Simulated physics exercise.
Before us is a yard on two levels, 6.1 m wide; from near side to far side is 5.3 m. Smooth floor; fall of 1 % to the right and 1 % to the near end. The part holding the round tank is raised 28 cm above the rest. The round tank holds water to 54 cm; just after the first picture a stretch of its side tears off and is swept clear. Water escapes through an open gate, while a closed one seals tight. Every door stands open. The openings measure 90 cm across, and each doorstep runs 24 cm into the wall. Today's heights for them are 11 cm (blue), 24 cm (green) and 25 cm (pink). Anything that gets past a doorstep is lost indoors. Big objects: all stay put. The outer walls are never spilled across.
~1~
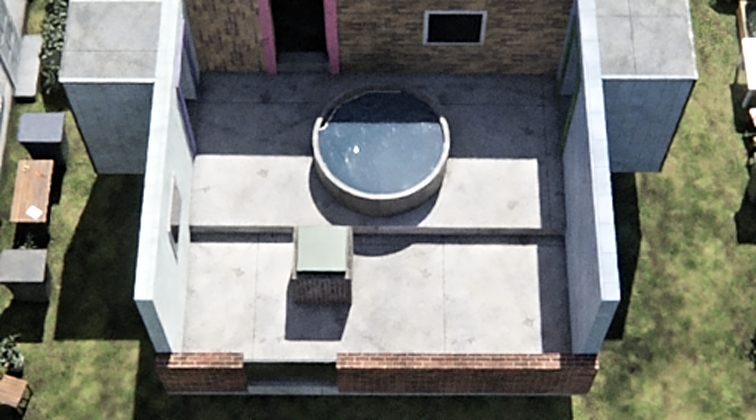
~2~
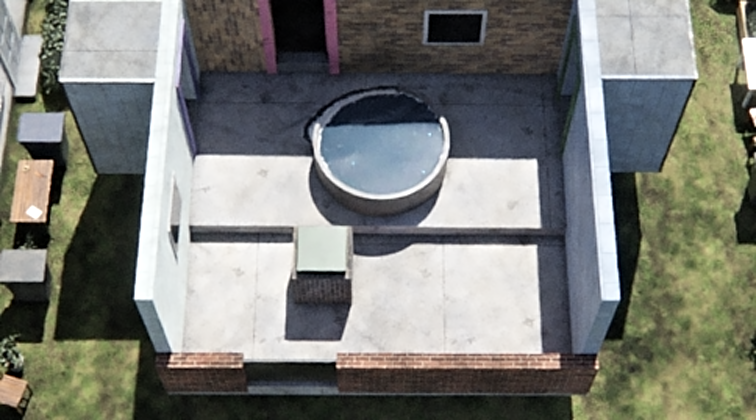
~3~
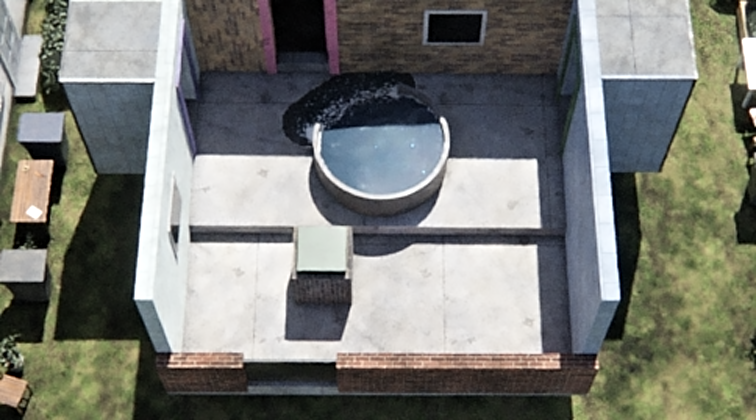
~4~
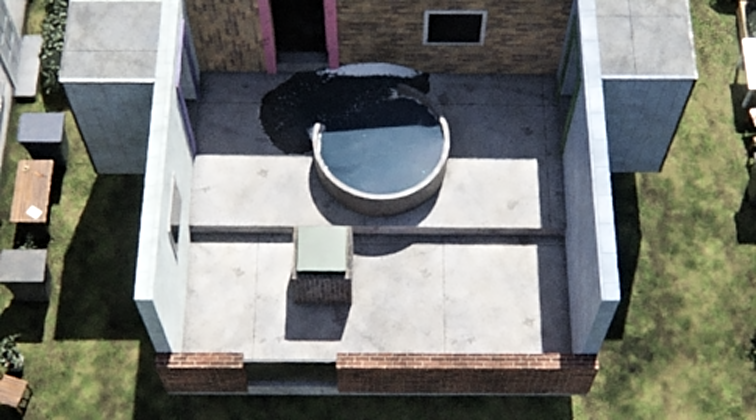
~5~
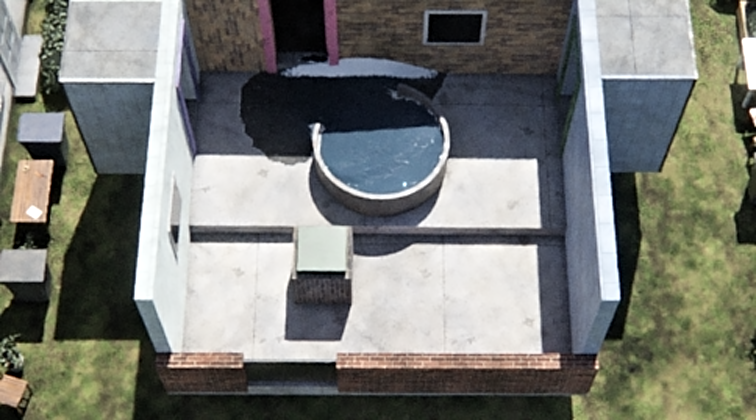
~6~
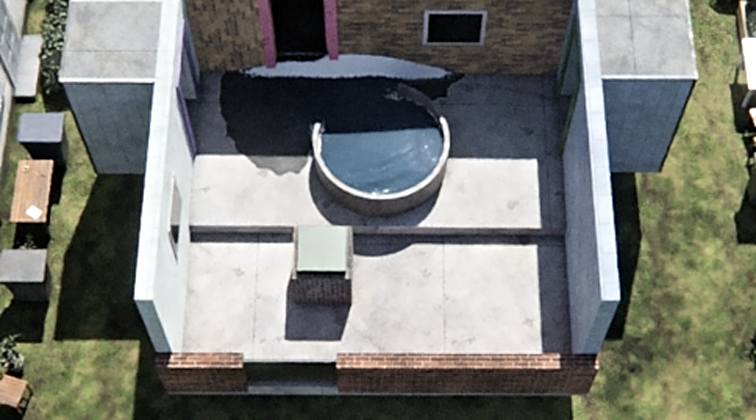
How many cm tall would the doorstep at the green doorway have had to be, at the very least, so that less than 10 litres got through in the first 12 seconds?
It needed to be roughly 11 cm tall.
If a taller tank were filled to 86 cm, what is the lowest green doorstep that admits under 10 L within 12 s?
Step height: Approx. 18 cm.
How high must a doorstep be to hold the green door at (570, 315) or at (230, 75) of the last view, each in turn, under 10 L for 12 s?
11.5 and 26 cm.
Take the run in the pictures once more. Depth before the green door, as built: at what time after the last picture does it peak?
That happens close to 1.8 s on the clock.
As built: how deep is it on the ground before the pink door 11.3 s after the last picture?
Lab note: Depth approx. 3.0 cm.
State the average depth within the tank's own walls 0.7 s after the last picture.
Close to 31 cm deep on average.
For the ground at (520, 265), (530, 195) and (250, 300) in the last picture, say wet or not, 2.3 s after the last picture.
Taking the spots one by one: Untouched, swamped, swamped.
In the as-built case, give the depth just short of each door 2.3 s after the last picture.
In cm: Blue 22, green 14, pink 15.
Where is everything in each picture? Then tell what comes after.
The round tank at (381, 141) is whole and still, 54 cm deep; the green door at (568, 94) is dry, in the first frame.
Water pours out on the far side and has run 0.3 m, to (308, 130); about 8 cm deep outside, 54 cm at the back, in the second frame.
Water pours out on the far side and has run 0.7 m, to (291, 111); about 8 cm deep outside, 54 cm at the back, in the third frame.
The gap is on the far side, the front 1.2 m out at (266, 102); the back of the round tank holds 54 cm, in the fourth frame.
The front is at (249, 87), 1.6 m from the gap on the far side; 3.0 m2 of floor is wet, 54 cm left at the back, in the fifth frame.
Water pours out on the far side and has run 2.0 m, to (232, 71); about 6 cm deep outside, 49 cm at the back; 1.9 m in a straight line remain to the green door at (568, 94), in the sixth frame.
Then, 0.7 s after the last picture water covers 20 % of the floor, deepest (39 cm) near (359, 75); it has not reached the green door.
Then, 2.3 s after the last picture water covers 45 % of the floor, deepest (24 cm) near (195, 148); 14 cm at the green door, 0 litres in over its 24 cm doorstep.
Then, 11.3 s after the last picture water covers 85 % of the floor, deepest (16 cm) near (414, 372); 4 cm at the green door, 0 litres in over its 24 cm doorstep.
At the green door as built, the water peaked near 15 cm, 1.9 s after the last picture.
Run again over the same 12 s with other heights there, 15 litres in over 10 cm, 5 litres over 12 cm. The limit of 10 litres is kept from about 11 cm up.
